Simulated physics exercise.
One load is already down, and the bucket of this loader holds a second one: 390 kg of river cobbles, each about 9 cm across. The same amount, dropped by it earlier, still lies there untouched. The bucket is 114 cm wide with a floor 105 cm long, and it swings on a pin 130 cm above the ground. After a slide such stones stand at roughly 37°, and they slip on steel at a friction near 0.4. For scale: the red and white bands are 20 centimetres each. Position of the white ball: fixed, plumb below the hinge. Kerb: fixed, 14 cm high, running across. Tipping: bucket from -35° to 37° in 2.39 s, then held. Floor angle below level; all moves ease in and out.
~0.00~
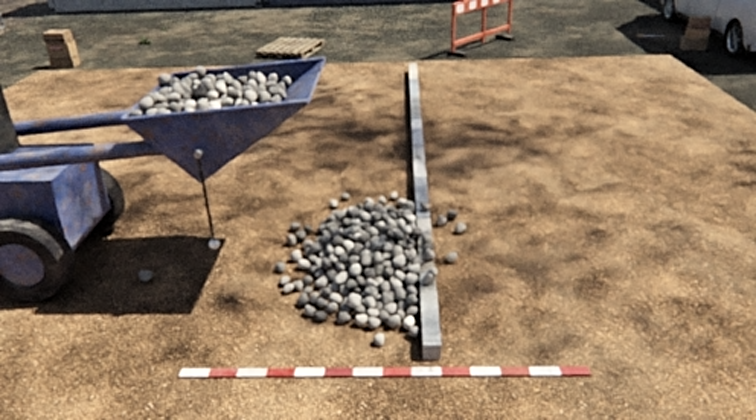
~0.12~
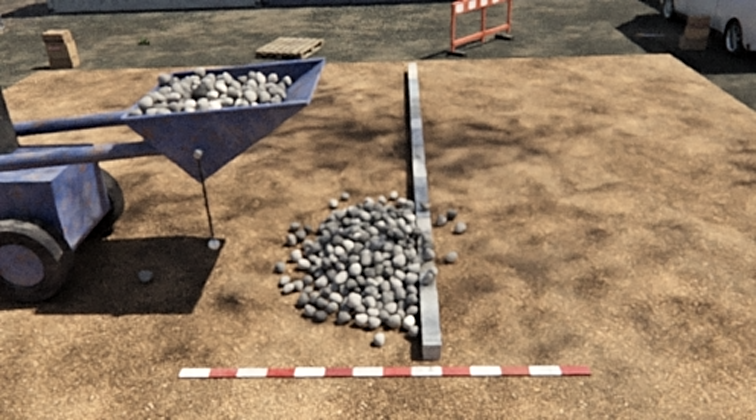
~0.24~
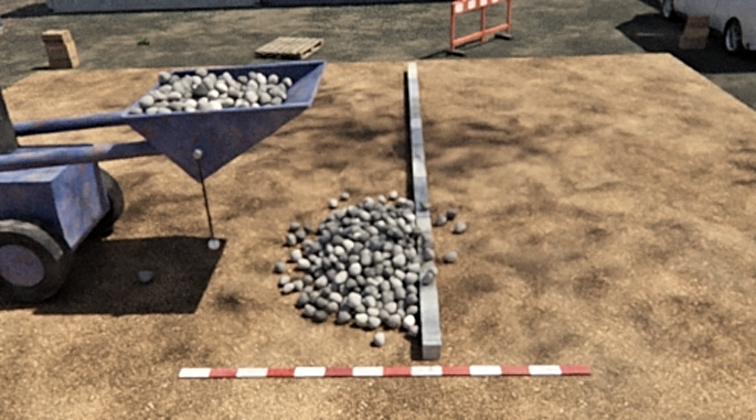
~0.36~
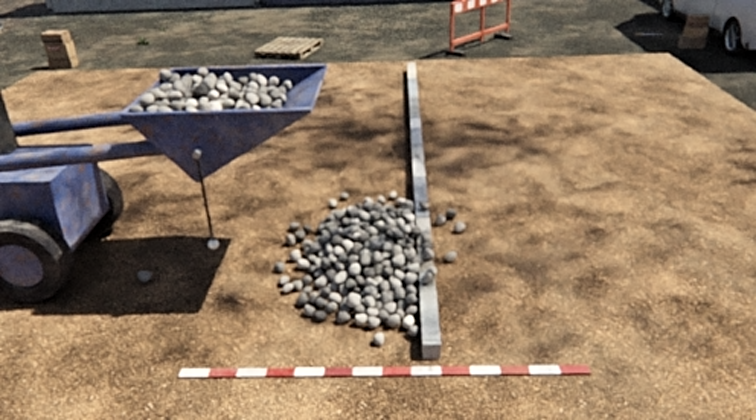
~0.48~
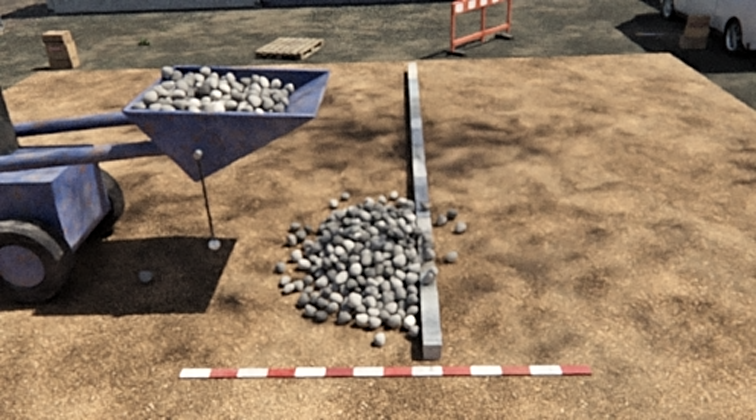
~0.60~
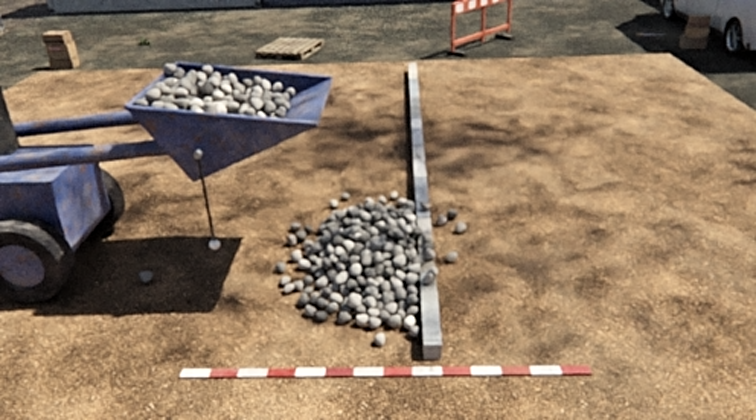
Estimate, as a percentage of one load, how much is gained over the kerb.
Some 1 per cent is added.
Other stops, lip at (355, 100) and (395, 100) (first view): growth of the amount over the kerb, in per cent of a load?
Near 20 in a hundred, then near 60 in a hundred.
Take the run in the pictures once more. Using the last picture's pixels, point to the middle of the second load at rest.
(346, 242).
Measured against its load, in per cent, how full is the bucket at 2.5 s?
Close to 20 per cent of the load.
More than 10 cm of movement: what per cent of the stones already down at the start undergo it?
Close to 10 per cent.
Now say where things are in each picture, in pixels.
The bucket is at -35°, its lip at (308, 102); the top of the load is at (188, 84). The earlier load is highest near (385, 236), 21 cm above ground level, 99 % on this side of the kerb, 1 % over the kerb, in the first picture.
The bucket is at -34°, its lip at (308, 103); the top of the load is at (185, 85); the stones move at 0.0 m/s on average, in the second picture.
The bucket is at -33°, its lip at (309, 106); the top of the load is at (186, 84); the stones move at 0.1 m/s on average, in the third picture.
The bucket is at -31°, its lip at (311, 110); the top of the load is at (182, 83); the stones move at 0.1 m/s on average, in the fourth picture.
The bucket is at -27°, its lip at (314, 117); the top of the load is at (181, 81); the stones move at 0.1 m/s on average, in the fifth picture.
The bucket is at -24°, its lip at (317, 125); the top of the load is at (179, 80); the stones move at 0.2 m/s on average, in the sixth picture.
After 1.8 s the floor is at 26°; in per cent of one load, 100 in the bucket, 99 on this side of the kerb, 1 over the kerb; the foremost stones are at (441, 235).
After 2.5 s the floor is at 37°; in per cent of one load, 22 in the bucket, 176 on this side of the kerb, 1 over the kerb; the foremost stones are at (440, 234).
After 2.8 s the floor is at 37°; in per cent of one load, 1 in the bucket, 198 on this side of the kerb, 2 over the kerb; the foremost stones are at (445, 245).
After 5.6 s the floor is at 37°; in per cent of one load, 0 in the bucket, 198 on this side of the kerb, 2 over the kerb; the foremost stones are at (454, 255). Net gain over the kerb, 1.
